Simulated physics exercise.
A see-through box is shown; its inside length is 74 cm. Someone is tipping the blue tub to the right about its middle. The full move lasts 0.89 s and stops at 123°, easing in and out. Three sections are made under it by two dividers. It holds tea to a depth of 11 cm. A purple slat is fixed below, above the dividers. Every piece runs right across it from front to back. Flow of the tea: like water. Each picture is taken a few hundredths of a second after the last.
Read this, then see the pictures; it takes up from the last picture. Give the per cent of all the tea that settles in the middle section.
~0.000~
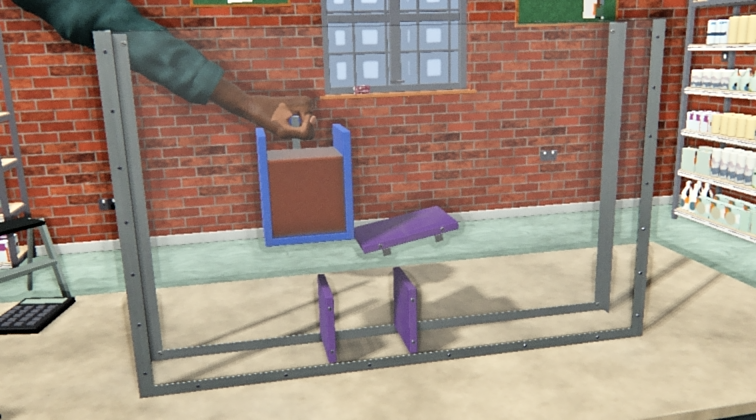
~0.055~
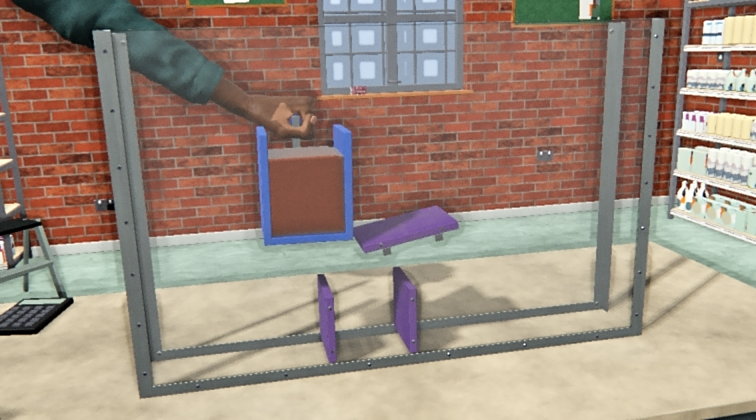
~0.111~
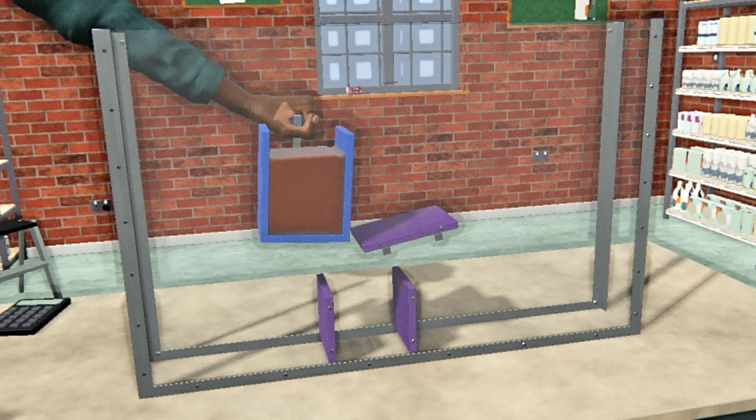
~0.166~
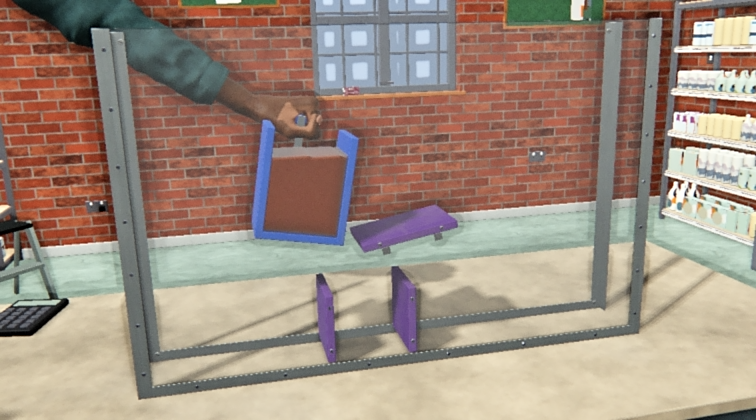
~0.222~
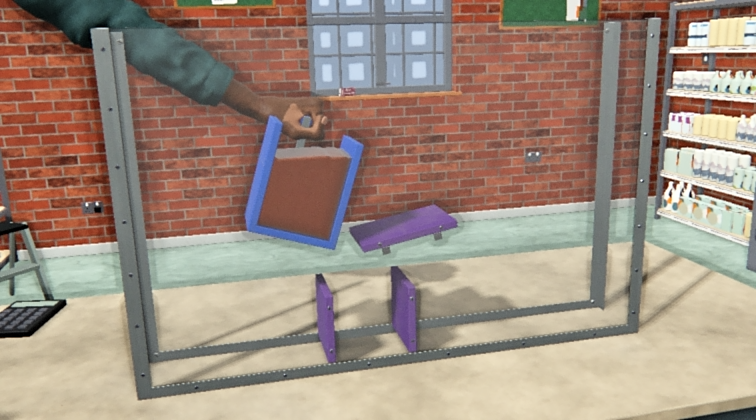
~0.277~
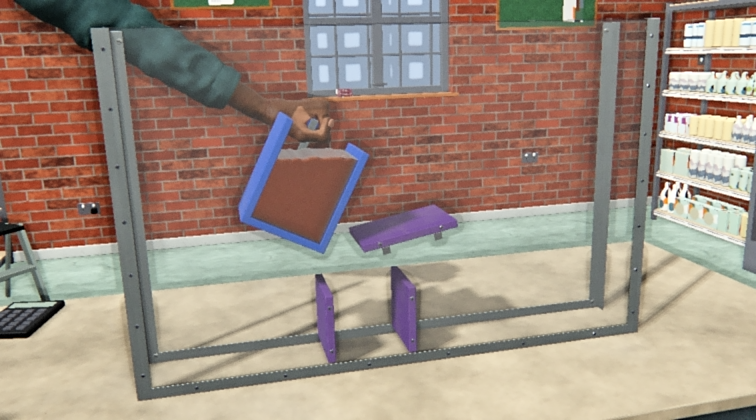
Close to 50 per cent.
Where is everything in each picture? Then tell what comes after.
The first picture shows turned 0° so far; the right rim is at (347, 134); the highest tea is at (314, 160); divider tops at (330, 299) and (413, 290).
The second picture shows turned 1° so far; the right rim is at (348, 134); the highest tea is at (276, 162).
The third picture shows turned 5° so far; the right rim is at (351, 136); the highest tea is at (270, 161).
The fourth picture shows turned 10° so far; the right rim is at (355, 140); the highest tea is at (293, 159).
The fifth picture shows turned 18° so far; the right rim is at (360, 147); the highest tea is at (277, 161).
The sixth picture shows turned 27° so far; the right rim is at (366, 155); the highest tea is at (316, 160).
By 0.49 s the sections hold 0, 0 and 0 per cent, with 100 still above them.
By 0.75 s the sections hold 9, 4 and 2 per cent, with 85 still above them.
By 1.10 s the sections hold 9, 41 and 39 per cent, with 11 still above them.
At rest it is 9 per cent left, 49 middle, 42 right.
